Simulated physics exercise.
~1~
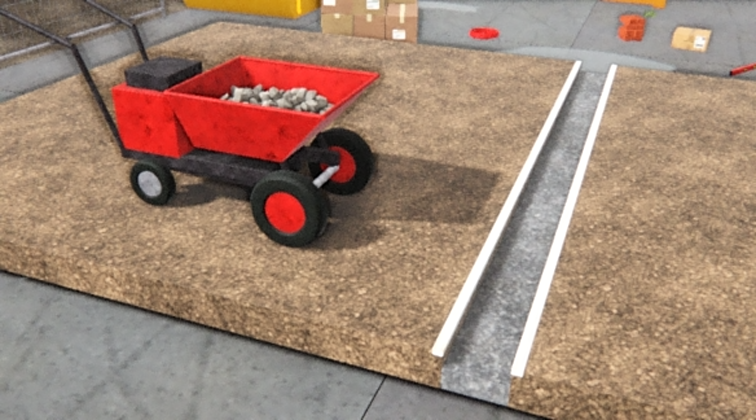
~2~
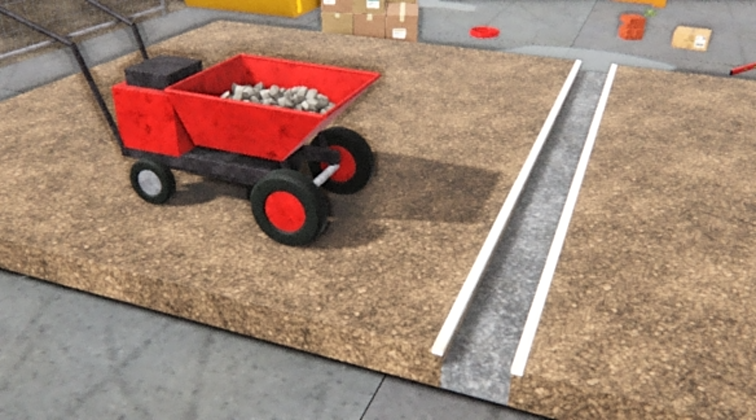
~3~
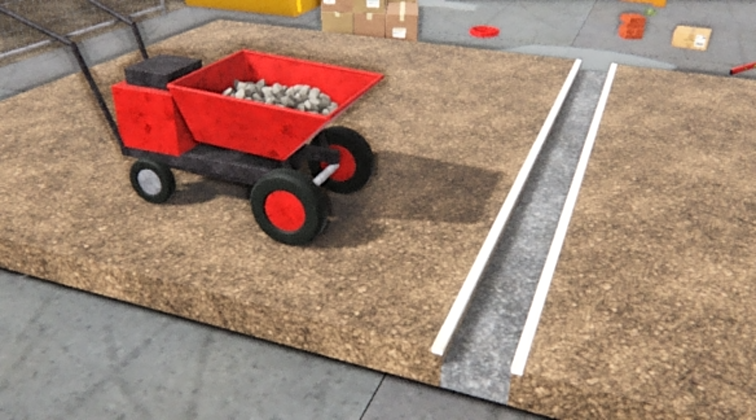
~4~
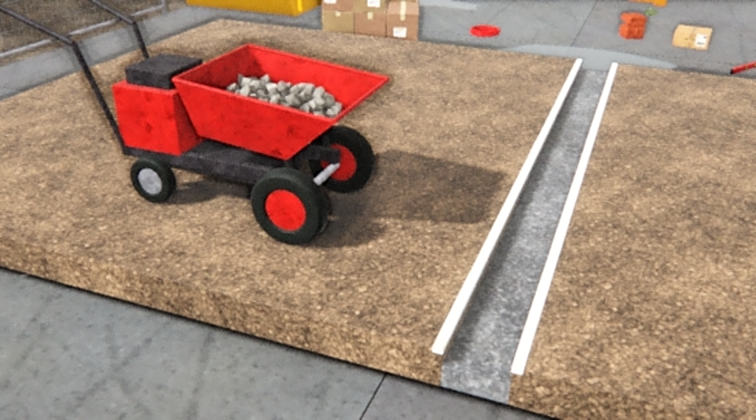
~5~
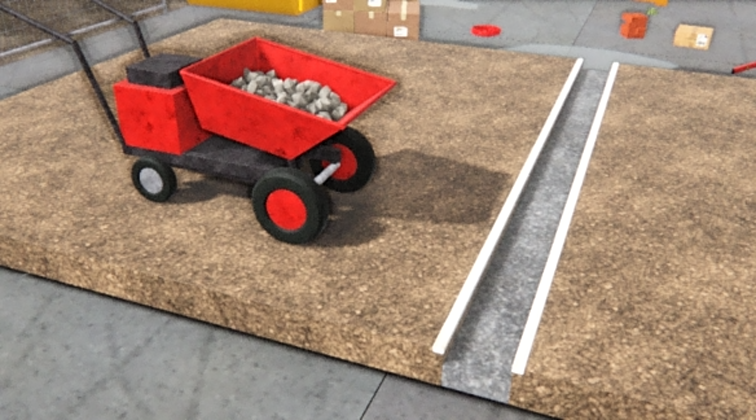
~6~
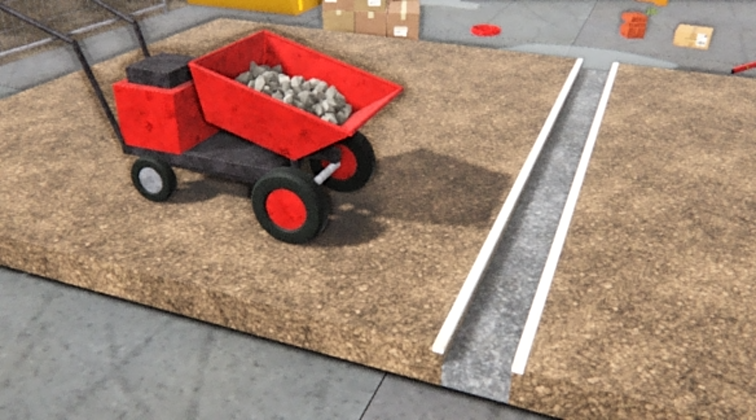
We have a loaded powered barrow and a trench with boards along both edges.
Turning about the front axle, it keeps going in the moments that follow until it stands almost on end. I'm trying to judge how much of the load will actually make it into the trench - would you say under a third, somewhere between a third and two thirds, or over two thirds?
The load will go in at below a third.
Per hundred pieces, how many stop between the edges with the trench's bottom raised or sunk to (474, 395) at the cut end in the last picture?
Estimate: Approx. 20 %.
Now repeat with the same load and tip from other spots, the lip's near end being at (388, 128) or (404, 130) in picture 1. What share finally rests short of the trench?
That would be roughly 10 in a hundred and then roughly 0 in a hundred.
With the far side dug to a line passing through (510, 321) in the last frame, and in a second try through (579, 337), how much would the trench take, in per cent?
About 20 %, then 20 %.
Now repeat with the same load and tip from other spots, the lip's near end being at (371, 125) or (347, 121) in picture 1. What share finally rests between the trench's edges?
The share would be near 60 percent, and then near 40 percent.
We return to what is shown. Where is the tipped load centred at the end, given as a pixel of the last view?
Somewhere around (458, 238) in the final view.
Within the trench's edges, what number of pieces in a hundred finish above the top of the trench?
Roughly 0 percent.
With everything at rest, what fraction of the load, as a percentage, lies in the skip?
Around 20 in a hundred.
Soon after the last picture, skip tipped steeply; all in the skip.
A little later, skip tipped right over; nearly all in the skip; a small part short of the trench.
Later still, skip tipped right over; about a quarter in the skip; about two thirds short of the trench; a small part in or heaped over the trench.
By the end, skip tipped right over; about a quarter in the skip; about half short of the trench; about a quarter in or heaped over the trench; none beyond it.
